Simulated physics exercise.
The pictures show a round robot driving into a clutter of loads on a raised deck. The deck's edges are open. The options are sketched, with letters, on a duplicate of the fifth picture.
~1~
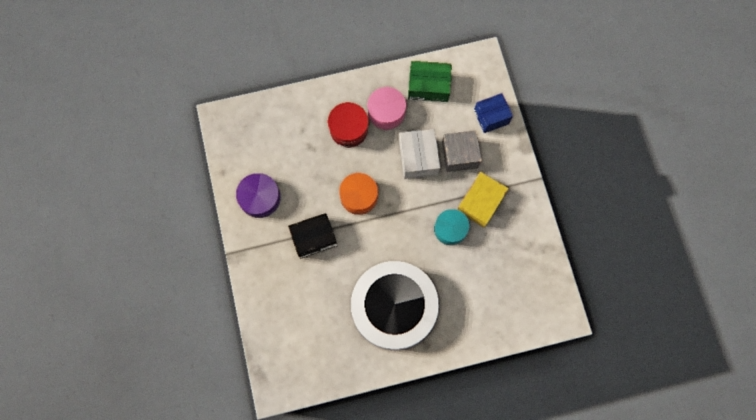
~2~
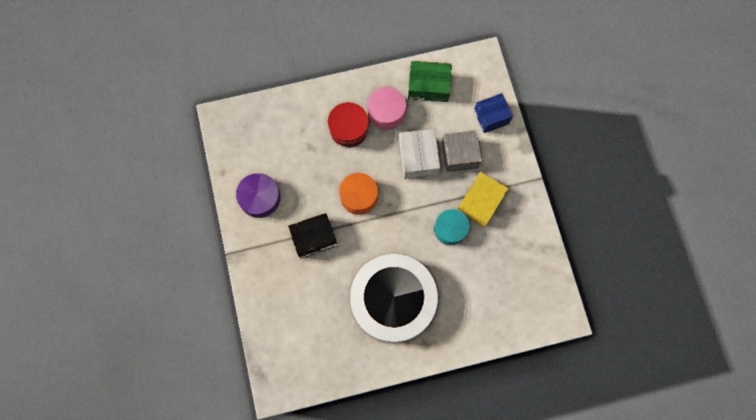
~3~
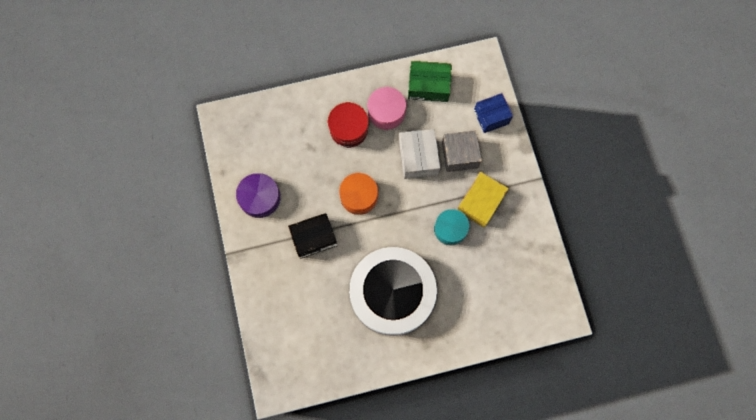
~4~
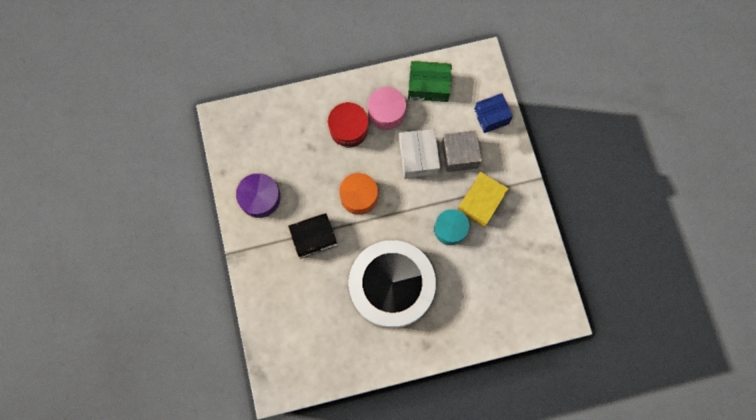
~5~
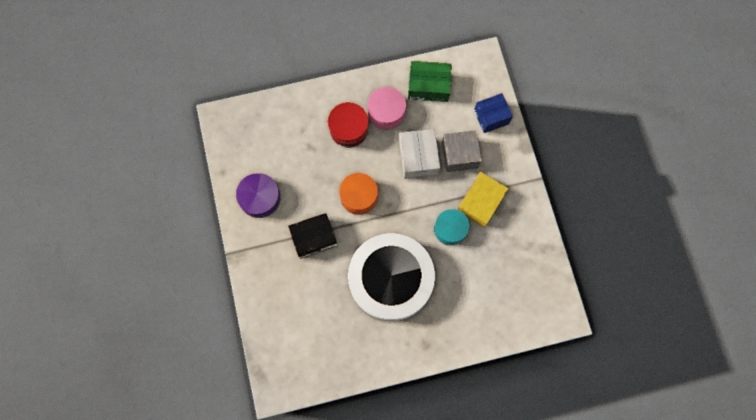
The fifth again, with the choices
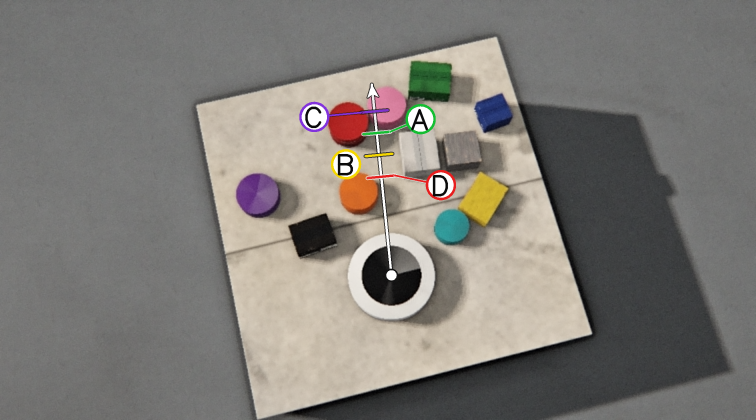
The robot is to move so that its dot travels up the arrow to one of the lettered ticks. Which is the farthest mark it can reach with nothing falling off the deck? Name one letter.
Mark C.
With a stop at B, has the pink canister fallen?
No.
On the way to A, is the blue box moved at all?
No.
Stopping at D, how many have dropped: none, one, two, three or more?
In all, none.
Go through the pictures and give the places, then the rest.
Purple canister (259, 196); red pail (348, 125); orange canister (358, 194), in the first frame.
Robot (393, 299); blue box (493, 113), in the second frame.
Robot (393, 291); white parcel (419, 154), in the third frame.
Robot (392, 285); black parcel (313, 236), in the fourth frame.
Robot (391, 277); yellow crate (482, 200); green box (430, 81); purple canister (259, 196), in the fifth frame.
On the copy, A at (377, 133); B at (379, 155); C at (374, 112); D at (381, 177); the arrow from (391, 275) to (371, 84); the white dot at (391, 275).
On C. First, robot (385, 217); orange canister (349, 172); blue box (493, 113).
Then, robot (379, 159); red pail (343, 114); pink canister (387, 105).
Finally, robot (374, 117); pink canister (391, 66); red pail (325, 87); nothing has fallen.
By contrast, A is safe but short; B is safe but short; D is safe but short.
